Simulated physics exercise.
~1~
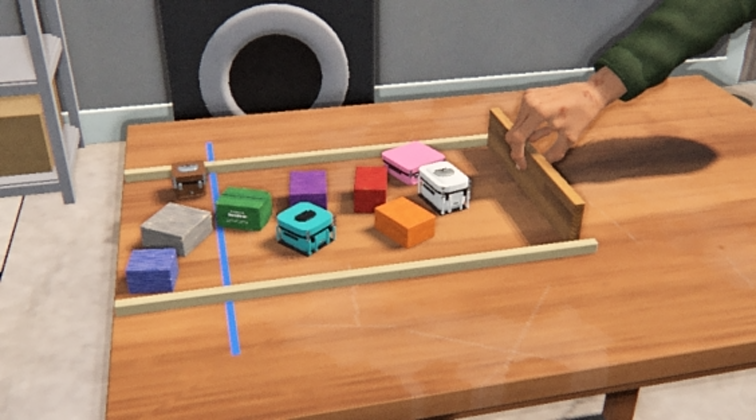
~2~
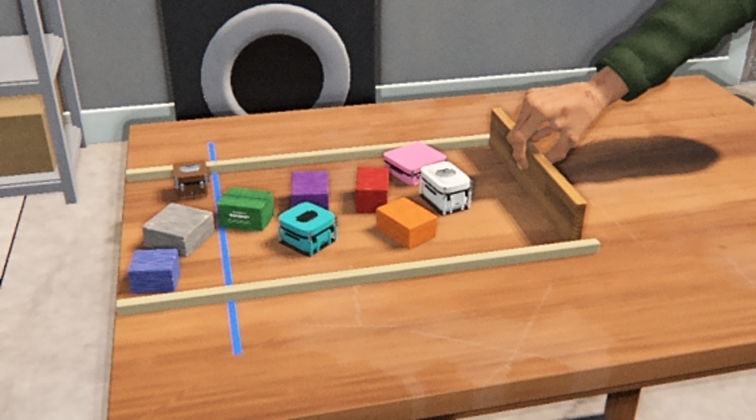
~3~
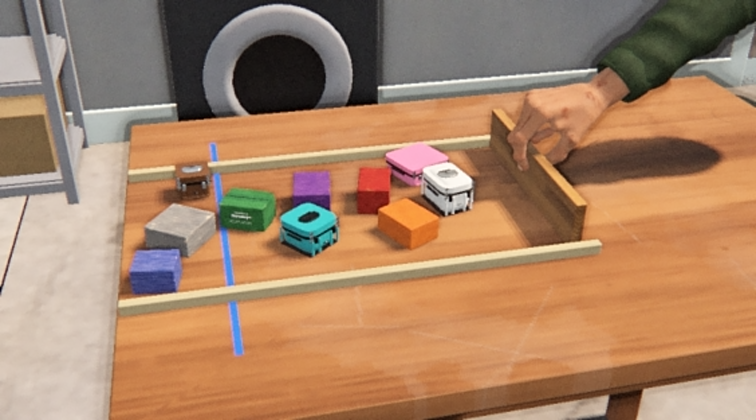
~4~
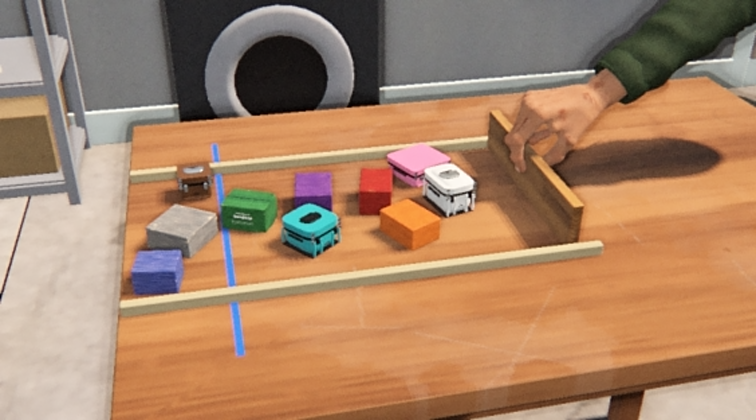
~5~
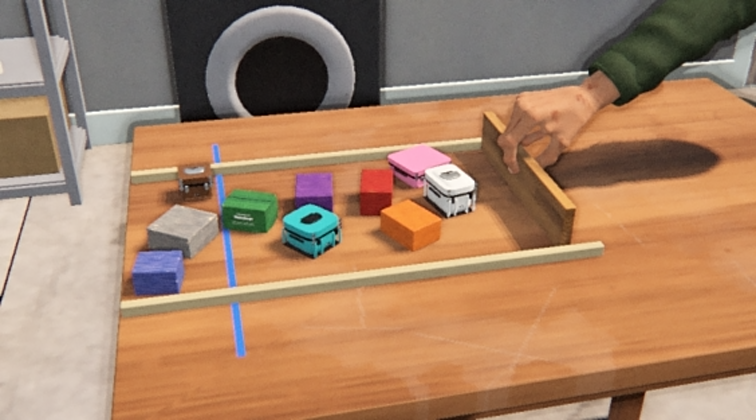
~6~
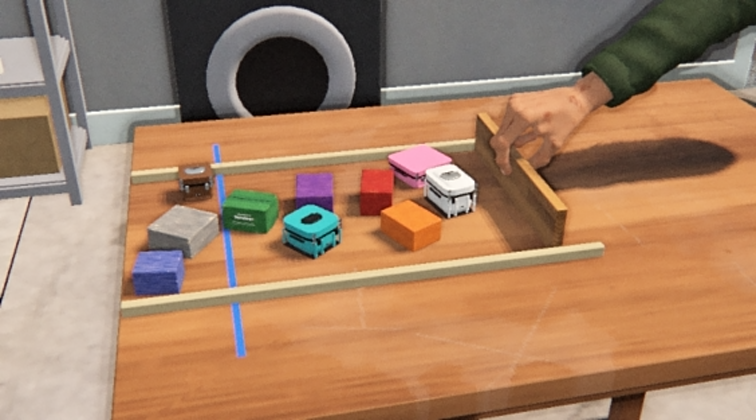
The video shows small colourful blocks and cases on a wooden table between two rails, some near a blue tape line, while a hand holds an upright board at the right, then slides it slightly left; the objects stay put.
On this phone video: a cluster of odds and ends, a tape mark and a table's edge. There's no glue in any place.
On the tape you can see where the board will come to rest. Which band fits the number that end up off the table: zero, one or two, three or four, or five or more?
The band is one or two.
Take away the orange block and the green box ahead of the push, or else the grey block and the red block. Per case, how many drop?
Result: 0 in the first case, with 0 in the second.
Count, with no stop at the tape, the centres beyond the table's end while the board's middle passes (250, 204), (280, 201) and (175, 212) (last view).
Respectively 1, 0 and 7.
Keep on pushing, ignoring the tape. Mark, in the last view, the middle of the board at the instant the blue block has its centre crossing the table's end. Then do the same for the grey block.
For the blue block at (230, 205), for the grey block at (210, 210).
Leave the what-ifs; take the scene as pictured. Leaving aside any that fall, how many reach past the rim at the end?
Expected count: 3.
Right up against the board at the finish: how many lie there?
That number would be 3.
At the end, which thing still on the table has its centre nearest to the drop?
Blue block.
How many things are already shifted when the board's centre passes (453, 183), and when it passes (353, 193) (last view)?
2, then 7.
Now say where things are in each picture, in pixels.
Blue block (153, 271); grey block (177, 229); brown case (190, 180); board (530, 171); tape (220, 227), in the first picture.
Grey block (179, 229); red block (372, 190), in the second picture.
Brown case (194, 181); white case (447, 188), in the third picture.
Blue block (158, 272); board (530, 173), in the fourth picture.
Grey block (183, 231); turquoise case (311, 231), in the fifth picture.
Blue block (159, 273); grey block (184, 231); brown case (196, 183); board (515, 176); tape (226, 229), in the sixth picture.
Soon after, none off yet; blue block at rest near (159, 273); grey block at rest near (184, 231); brown case at rest near (196, 183).
In the end, the number that fall off is one or two; gone, green box.
